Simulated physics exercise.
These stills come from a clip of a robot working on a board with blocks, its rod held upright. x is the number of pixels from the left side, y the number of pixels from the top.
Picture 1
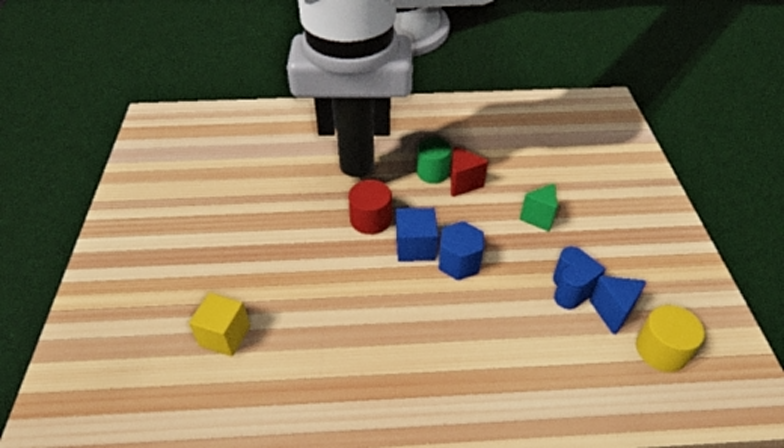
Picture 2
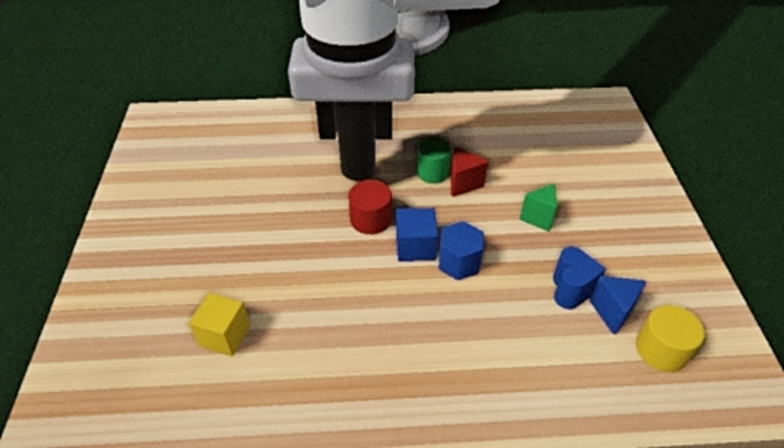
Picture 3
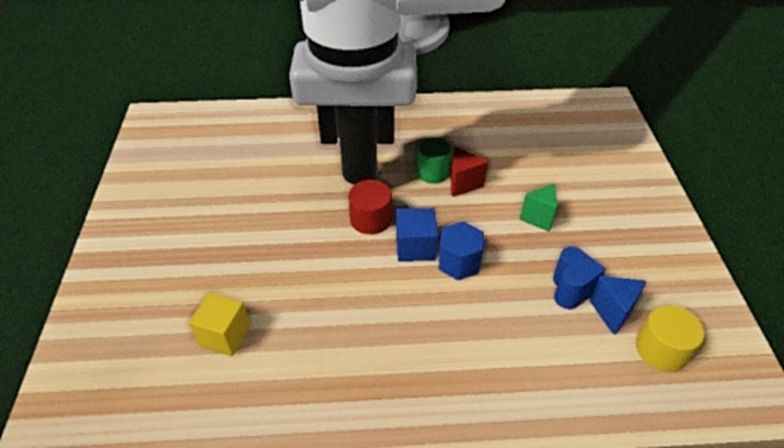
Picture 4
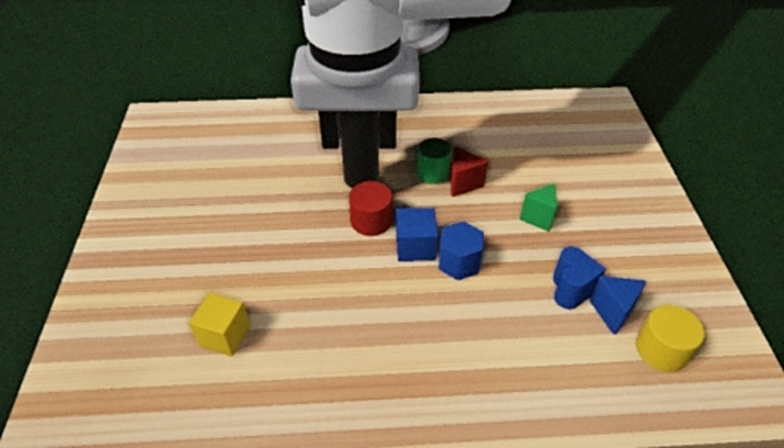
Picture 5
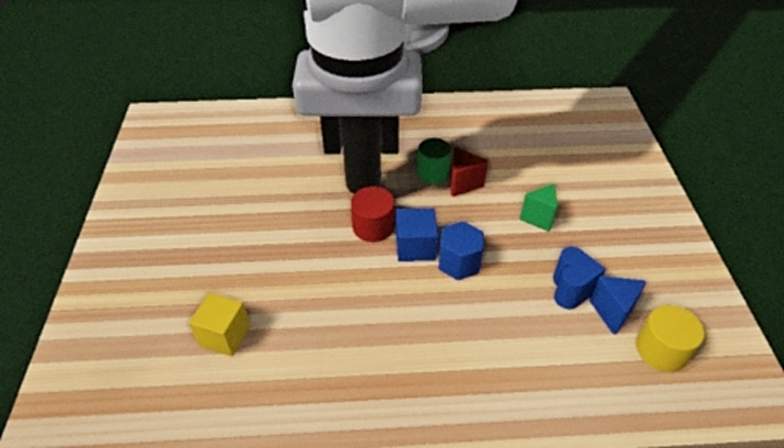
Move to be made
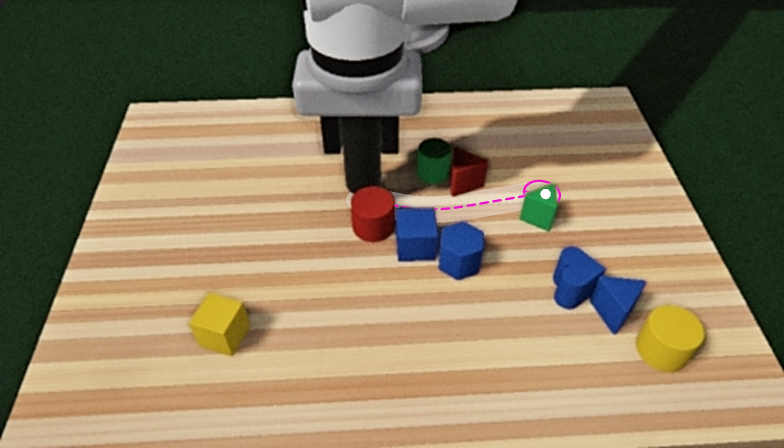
On a striped wooden board scattered with coloured blocks, a robot arm's black rod moved slightly toward the viewer, then nudged the red round block a tiny bit while the other blocks stayed still.
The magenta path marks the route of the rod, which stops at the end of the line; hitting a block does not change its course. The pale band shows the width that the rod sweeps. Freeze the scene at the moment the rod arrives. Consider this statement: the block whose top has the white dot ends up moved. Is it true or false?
Answer: False.
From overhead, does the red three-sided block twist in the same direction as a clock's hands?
I believe not.
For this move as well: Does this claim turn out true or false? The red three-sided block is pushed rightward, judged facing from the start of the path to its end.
Answer: False.
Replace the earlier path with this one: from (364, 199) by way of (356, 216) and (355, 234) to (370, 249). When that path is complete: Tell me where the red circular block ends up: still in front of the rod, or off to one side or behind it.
When the path ends, it will sit ahead of the rod.
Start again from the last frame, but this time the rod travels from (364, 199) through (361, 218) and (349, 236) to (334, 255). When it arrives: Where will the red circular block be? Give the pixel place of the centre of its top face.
The centre of its top will be at (376, 237).
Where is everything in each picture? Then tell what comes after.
In the first picture, rod's lower end at (357, 166); red circular block at (370, 194); blue four-sided block at (417, 221); red three-sided block at (466, 159); green three-sided block at (546, 194).
In the second picture, rod at (358, 170); blocks still.
In the third picture, rod at (360, 174); blocks still.
In the fourth picture, rod at (362, 178); red circular block at (371, 195).
In the fifth picture, rod at (364, 184); red circular block at (373, 201); blue four-sided block at (417, 221); red three-sided block at (466, 159); green three-sided block at (546, 194).
Drawn move, from (364, 199) through (424, 209) and (484, 203) to (542, 193); the dot is on the green three-sided block.
On the path given first. One third of the way, rod at (426, 194); red circular block at (376, 206); blue four-sided block at (419, 225).
Two thirds of the way, rod at (488, 187); red circular block at (376, 206); blue four-sided block at (419, 225); red three-sided block at (478, 151), turned 55° anticlockwise.
At the end, rod at (546, 178); red circular block at (376, 206); blue four-sided block at (419, 225); red three-sided block at (479, 151), turned 60° anticlockwise; green three-sided block still.
